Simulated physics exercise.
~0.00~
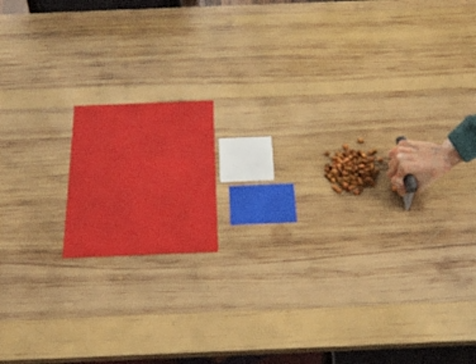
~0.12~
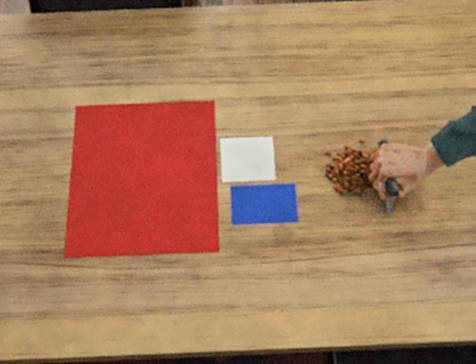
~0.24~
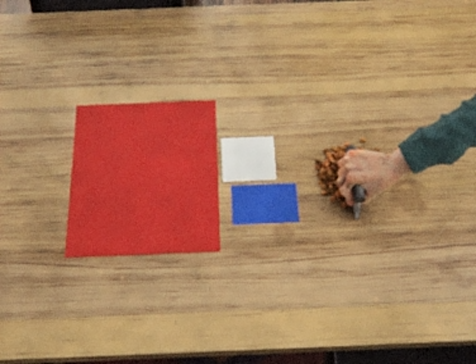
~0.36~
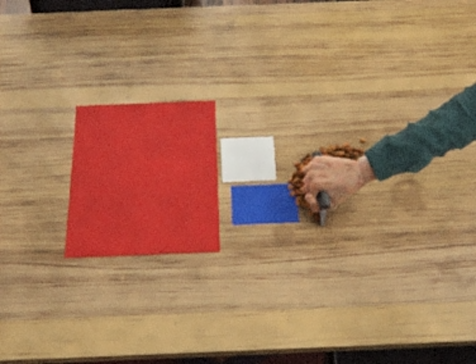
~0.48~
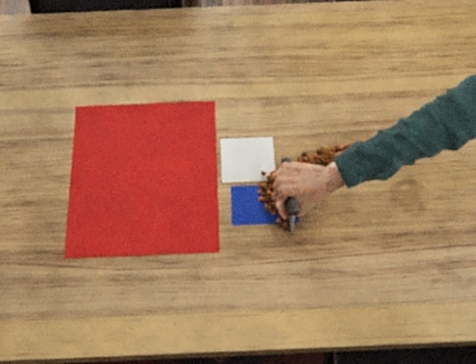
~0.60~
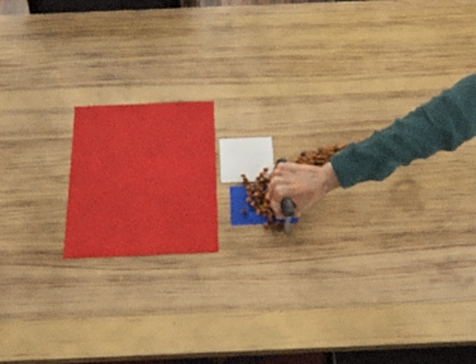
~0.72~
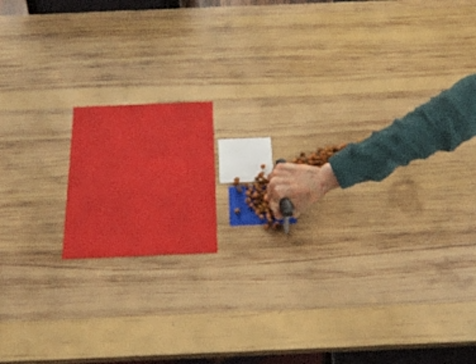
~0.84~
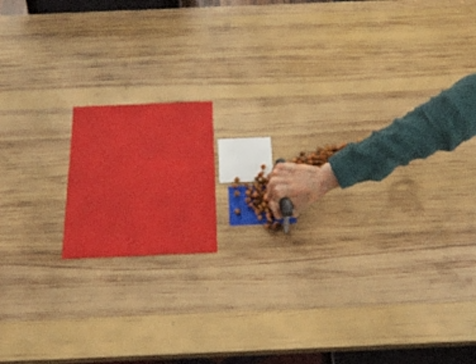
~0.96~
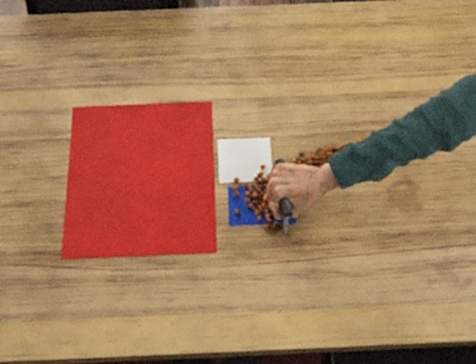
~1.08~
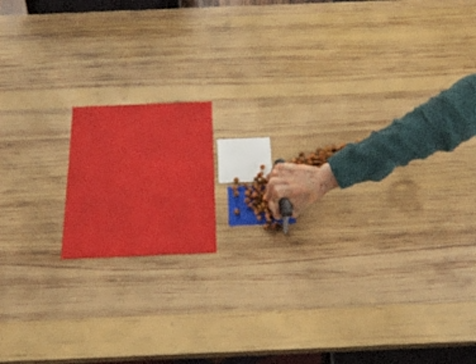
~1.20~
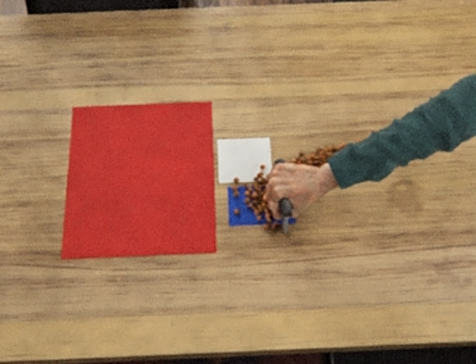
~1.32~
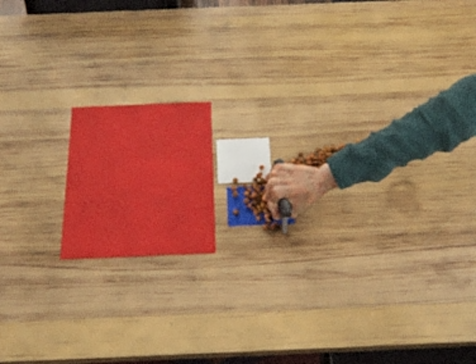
A hand holding a scraper pushed a pile of small brown bits left across a wooden table, then stopped over the blue mat, leaving many bits on it, a few at the white mat, a trail behind, and the red mat clear.
